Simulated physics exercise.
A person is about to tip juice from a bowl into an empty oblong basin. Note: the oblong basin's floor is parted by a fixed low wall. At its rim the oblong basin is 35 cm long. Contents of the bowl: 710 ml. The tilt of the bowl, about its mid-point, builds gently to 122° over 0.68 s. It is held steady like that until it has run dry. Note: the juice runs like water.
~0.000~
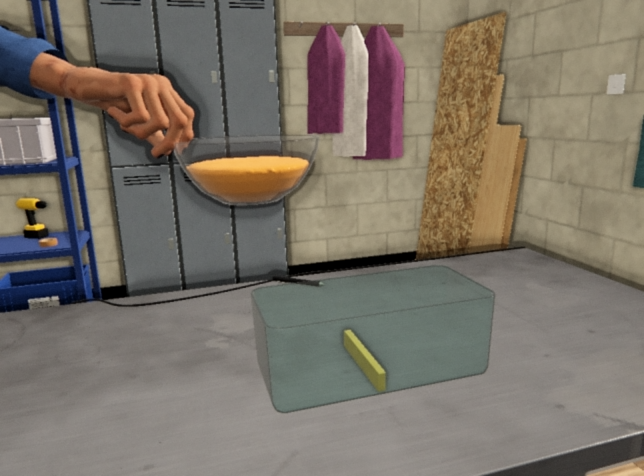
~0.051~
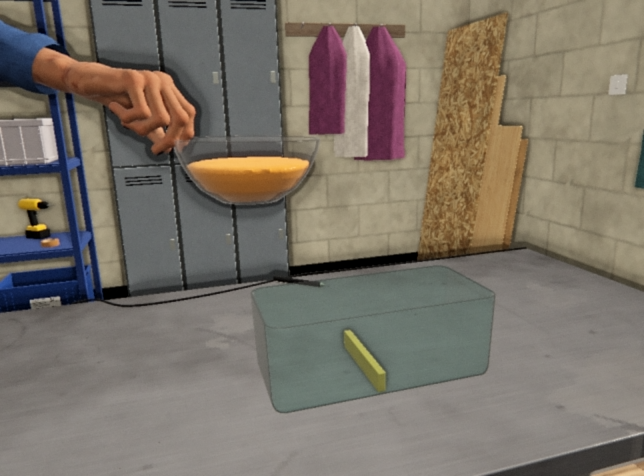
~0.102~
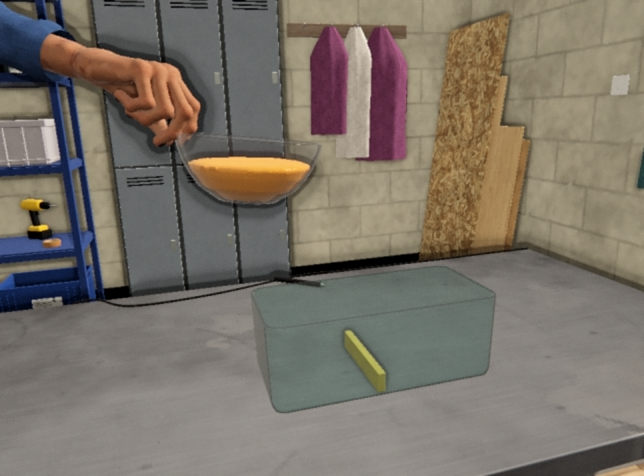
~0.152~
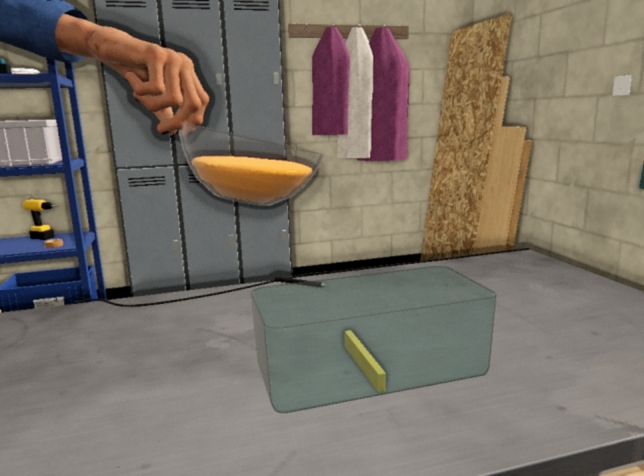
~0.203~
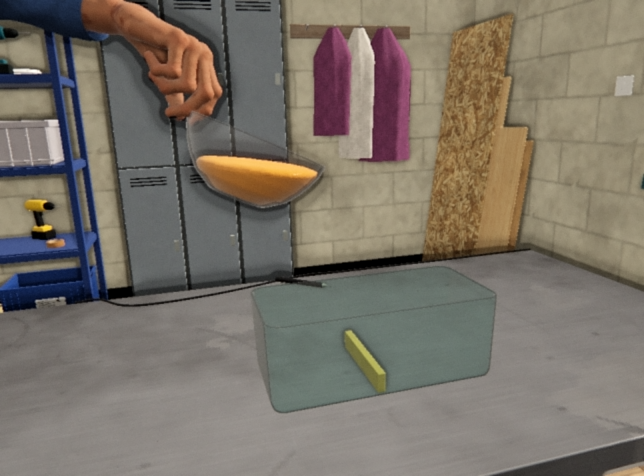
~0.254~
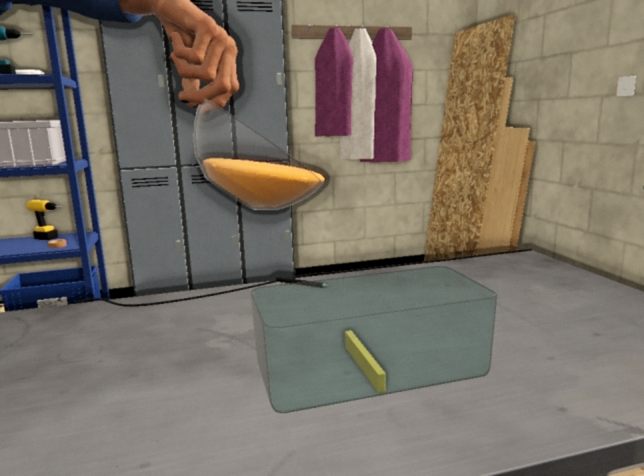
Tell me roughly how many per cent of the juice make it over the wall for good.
Roughly 43 per cent make it over.
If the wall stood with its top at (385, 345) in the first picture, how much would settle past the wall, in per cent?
20 per cent.
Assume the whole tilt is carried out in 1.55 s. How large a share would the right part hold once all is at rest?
That would give about 55 percent.
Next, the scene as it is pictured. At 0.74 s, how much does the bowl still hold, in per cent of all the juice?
0 per cent or thereabouts.
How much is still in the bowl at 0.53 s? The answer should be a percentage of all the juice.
Roughly 1 percent.
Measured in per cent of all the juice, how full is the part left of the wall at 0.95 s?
Around 50 in a hundred.
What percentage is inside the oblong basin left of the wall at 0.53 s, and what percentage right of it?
About 34 % left, 22 % right.
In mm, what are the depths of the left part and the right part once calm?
Depths: Left near 14 mm, right near 10 mm.
By 0.53 s the tilt is 108° and 1 per cent is still to pour, 34 is left of the wall and 21 right of it.
By 0.74 s the tilt is 122° and 0 per cent is still to pour, 52 is left of the wall and 38 right of it.
By 0.95 s the tilt is 122° and 0 per cent is still to pour, 50 is left of the wall and 42 right of it.
By 1.18 s the tilt is 122° and 0 per cent is still to pour, 50 is left of the wall and 43 right of it.
At rest 50 per cent lies left of the wall, 43 right of it and 7 outside.
